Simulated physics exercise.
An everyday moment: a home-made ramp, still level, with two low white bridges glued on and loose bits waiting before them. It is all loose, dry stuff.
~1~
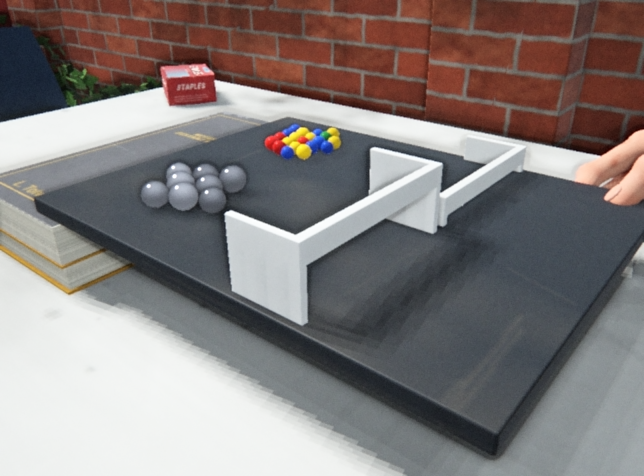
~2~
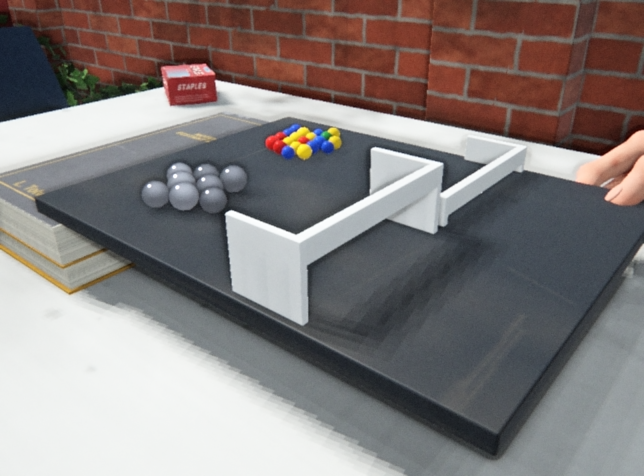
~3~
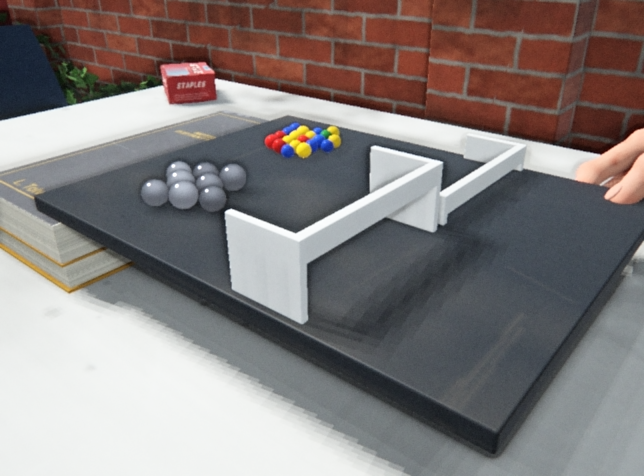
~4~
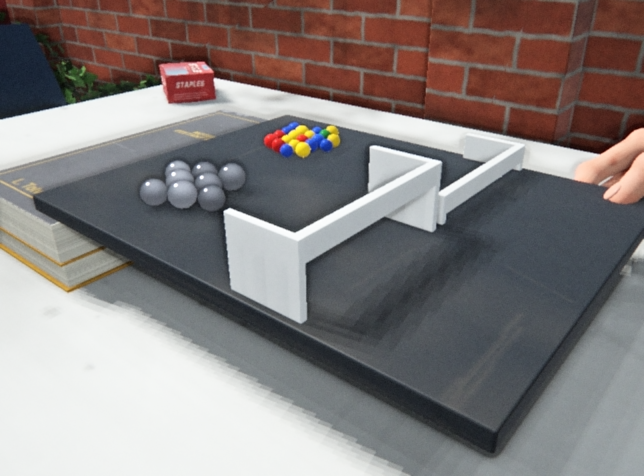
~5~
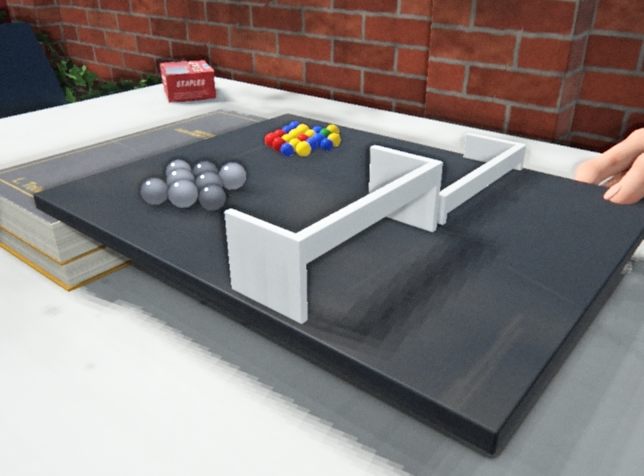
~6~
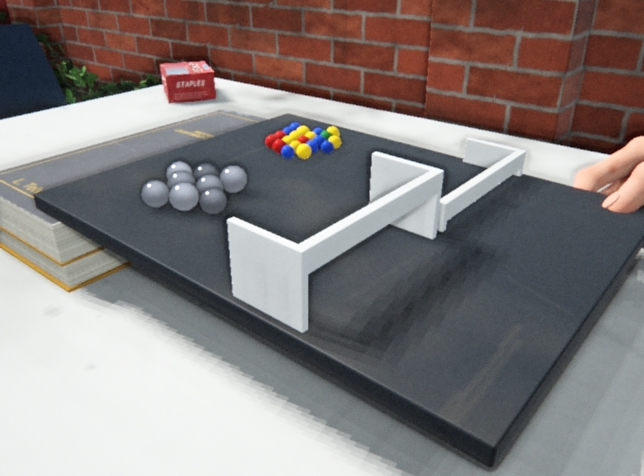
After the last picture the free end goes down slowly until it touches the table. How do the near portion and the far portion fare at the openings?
The near portion gets through the slot and the far portion cannot fit through.
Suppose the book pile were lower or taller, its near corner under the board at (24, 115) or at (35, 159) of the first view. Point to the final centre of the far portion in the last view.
First near (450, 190), then near (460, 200).
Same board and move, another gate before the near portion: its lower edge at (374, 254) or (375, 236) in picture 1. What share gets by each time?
Roughly 0 per cent, and 100 per cent.
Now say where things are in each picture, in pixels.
The first picture shows held end of the board at (483, 418), level; book pile at (162, 170), low, a small part of the board's length; near portion at (209, 188), a few steel balls; far portion at (303, 143), a few round plastic beads; near gate at (376, 208), its slot higher than a piece; far gate at (485, 178), its slot lower than a piece.
The second picture shows held end of the board at (484, 418), level; far portion at (304, 143).
The third picture shows held end of the board at (483, 416), level; near portion at (209, 186).
The fourth picture shows held end of the board at (482, 416), level; far portion at (303, 141).
The fifth picture shows held end of the board at (482, 416), level; near portion at (209, 185).
The sixth picture shows held end of the board at (481, 429), down by 1°; book pile at (162, 168); near portion at (210, 188), not moving; far portion at (304, 142), not moving; near gate at (378, 216); far gate at (485, 183).
Then, 0.33 s past the last view, board sloping at 9°; near portion on its way down; far portion on its way down.
Then, 0.62 s past the last view, board resting at 10°; near portion has reached its gate; far portion on its way down.
Then, 0.87 s past the last view, board resting at 10°; near portion all past its gate; far portion has reached its gate.
Finally, board resting at 10°; near portion all past its gate; far portion gathered behind its gate.
